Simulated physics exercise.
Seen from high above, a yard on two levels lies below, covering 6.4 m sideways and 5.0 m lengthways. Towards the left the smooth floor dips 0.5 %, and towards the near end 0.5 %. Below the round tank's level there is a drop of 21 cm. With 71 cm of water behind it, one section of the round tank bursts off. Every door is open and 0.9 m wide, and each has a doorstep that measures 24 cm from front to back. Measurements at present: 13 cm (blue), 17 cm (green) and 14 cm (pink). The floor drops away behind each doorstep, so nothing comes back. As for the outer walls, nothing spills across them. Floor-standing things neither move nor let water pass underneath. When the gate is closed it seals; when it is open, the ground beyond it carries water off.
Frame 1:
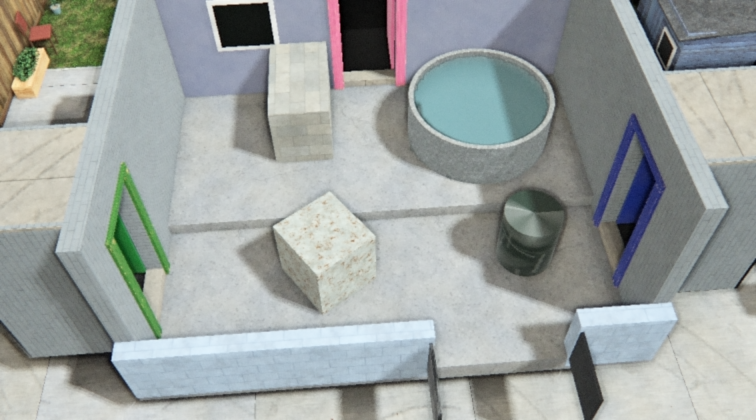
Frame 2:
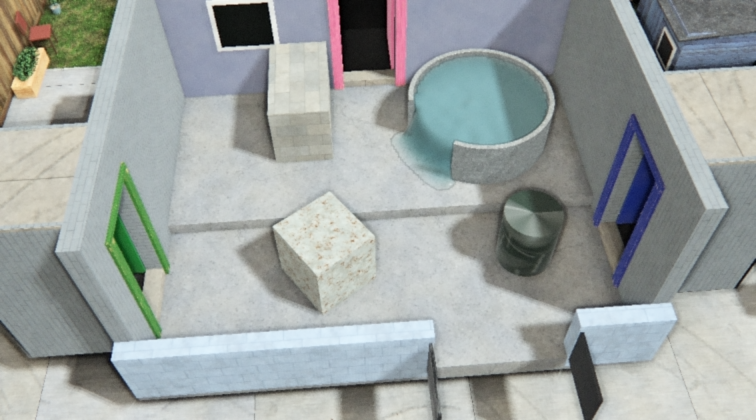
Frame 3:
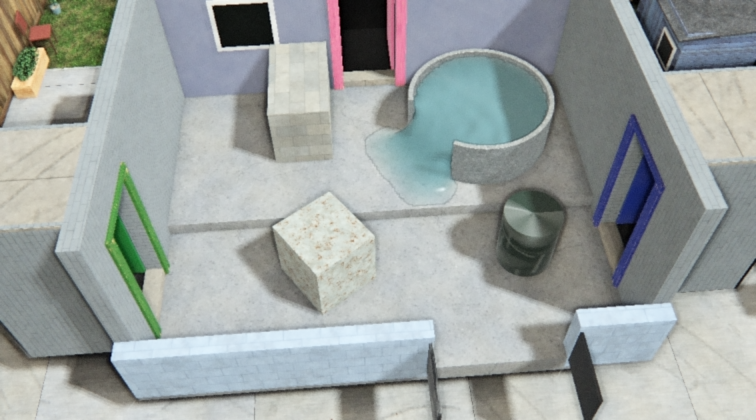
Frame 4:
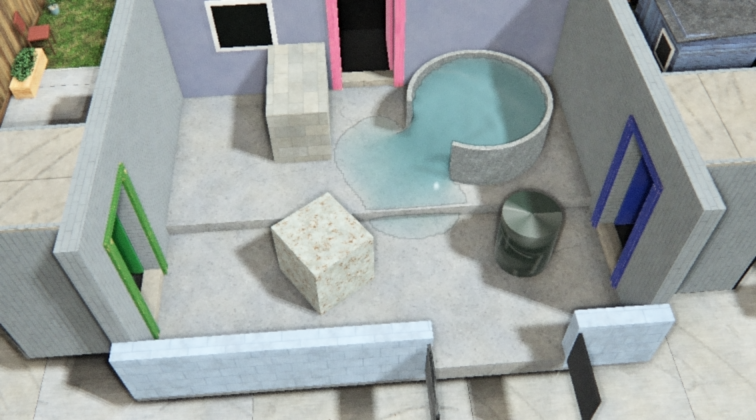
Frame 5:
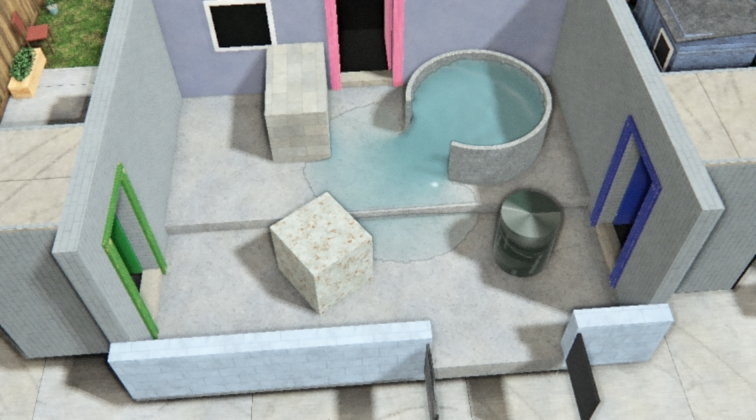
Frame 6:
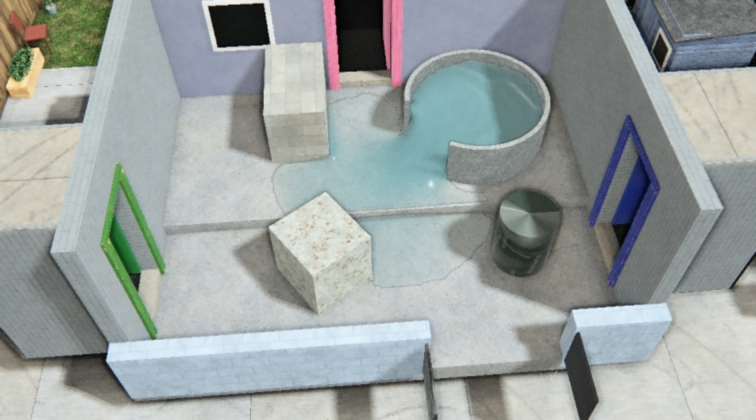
A round stone tank opening at its front left, water spilling across a walled grey yard, over a low step and around a speckled block.
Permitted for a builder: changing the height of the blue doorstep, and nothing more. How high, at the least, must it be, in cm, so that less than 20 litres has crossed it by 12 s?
It needs to be about 9 cm high.
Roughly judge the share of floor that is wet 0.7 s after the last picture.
Some 40 per cent is wet.
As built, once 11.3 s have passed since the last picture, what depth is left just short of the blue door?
It stands about 10.5 centimetres deep.
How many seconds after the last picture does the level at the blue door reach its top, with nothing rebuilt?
The level tops out near 8.0 seconds.
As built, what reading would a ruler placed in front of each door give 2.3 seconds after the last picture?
Depth at blue 0 cm, at green 24 cm, at pink 10 cm.
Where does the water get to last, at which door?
It's the blue door.
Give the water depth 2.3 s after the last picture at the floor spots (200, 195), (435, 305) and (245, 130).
About 6, 6 and 0 cm respectively.
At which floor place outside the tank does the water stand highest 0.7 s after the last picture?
At about pixel (348, 246).
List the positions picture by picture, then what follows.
The first picture shows still water, 71 cm deep, in the round tank at (481, 99); the blue door at (624, 210) is dry.
In the second picture, the front is at (439, 186), 0.3 m from the gap at (425, 151); 0.3 m2 of floor is wet, 71 cm left at the back.
In the third picture, the front is at (417, 203), 0.7 m from the gap at (425, 151); 1.0 m2 of floor is wet, 71 cm left at the back.
In the fourth picture, water pours out at (423, 152) and has run 1.2 m, to (373, 210); about 7 cm deep outside, 71 cm at the back.
In the fifth picture, the gap is at (422, 152), the front 1.8 m out at a hidden place; the back of the round tank holds 69 cm.
In the sixth picture, the front is at a hidden place, 2.3 m from the gap at (421, 151); 5.5 m2 of floor is wet, 61 cm left at the back; 2.0 m in a straight line remain to the blue door at (619, 211).
Then, 0.7 s after the last picture water covers 40 % of the floor, deepest (39 cm) near (348, 246); it has not reached the blue door.
Then, 2.3 s after the last picture water covers 65 % of the floor, deepest (40 cm) near (152, 360); it has not reached the blue door.
Then, 11.3 s after the last picture water covers 90 % of the floor, deepest (14 cm) near (382, 355); 10 cm at the blue door, 3 litres in over its 13 cm doorstep.
At the blue door as built, the water peaked near 15 cm, 8.1 s after the last picture.
Run again over the same 12 s with other heights there, 31 litres in over 8 cm, 11 litres over 10.5 cm. The limit of 20 litres is kept from about 9 cm up.
